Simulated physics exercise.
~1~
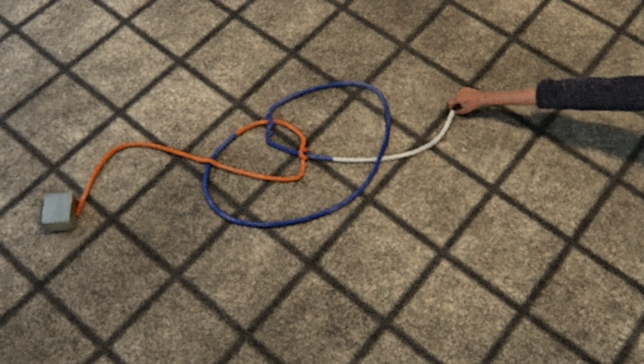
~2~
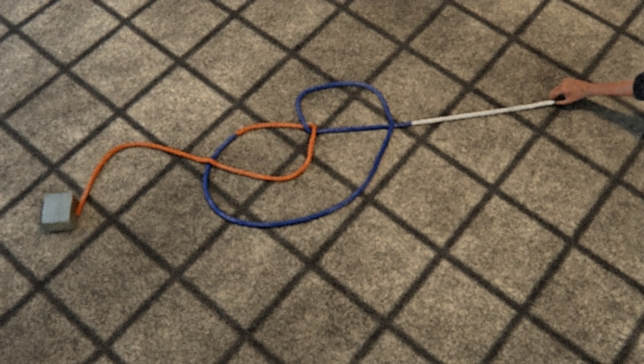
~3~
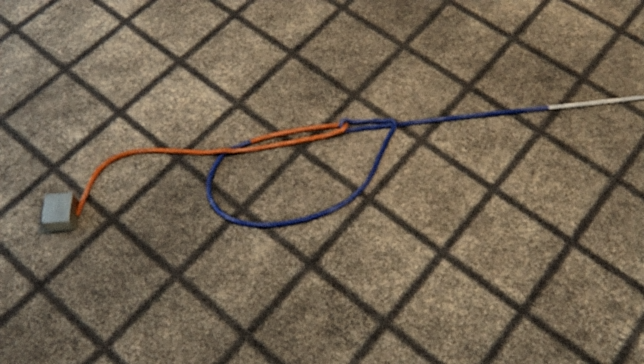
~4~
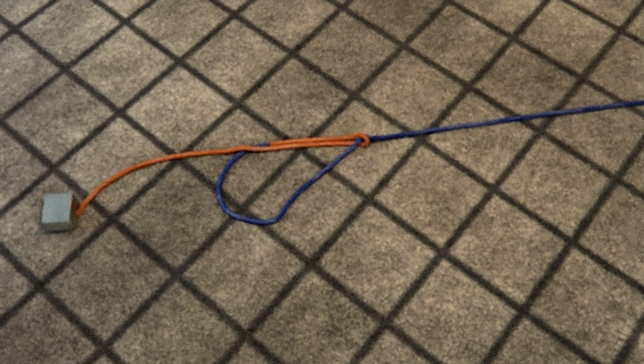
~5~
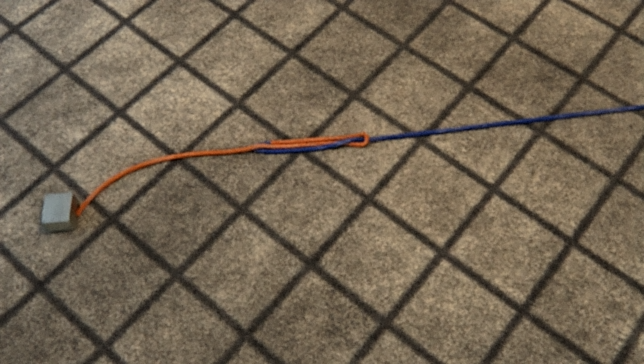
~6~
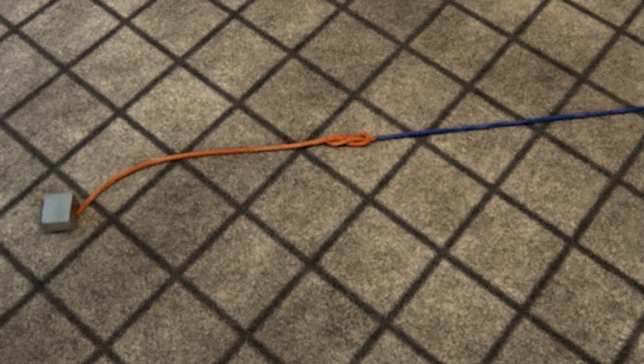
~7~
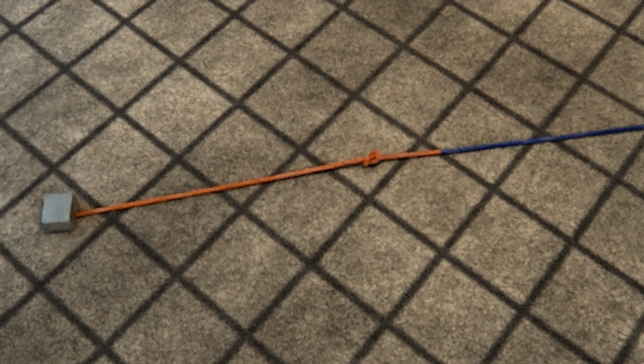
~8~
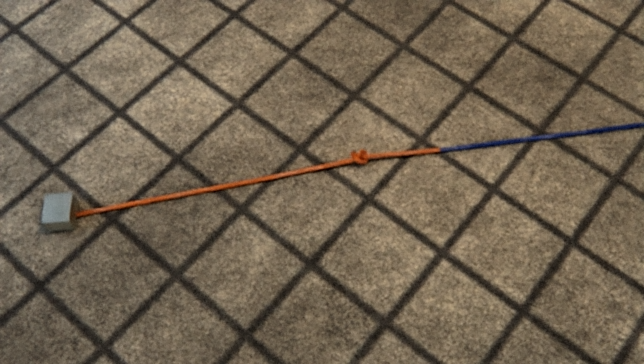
A rope of orange, blue and white sections lies looped on a diamond-patterned carpet, its left end fixed to a small grey block. A hand gripping the white end draws it rightward and leaves view, straightening that side while the loops begin to narrow. The white section follows out of sight, and the large blue loop shrinks until it closes against the orange strands. The remaining orange coils bunch into a twisted tangle, then cinch down tightly. Finally the rope stretches nearly straight from the block, with a small orange knot jammed along it.
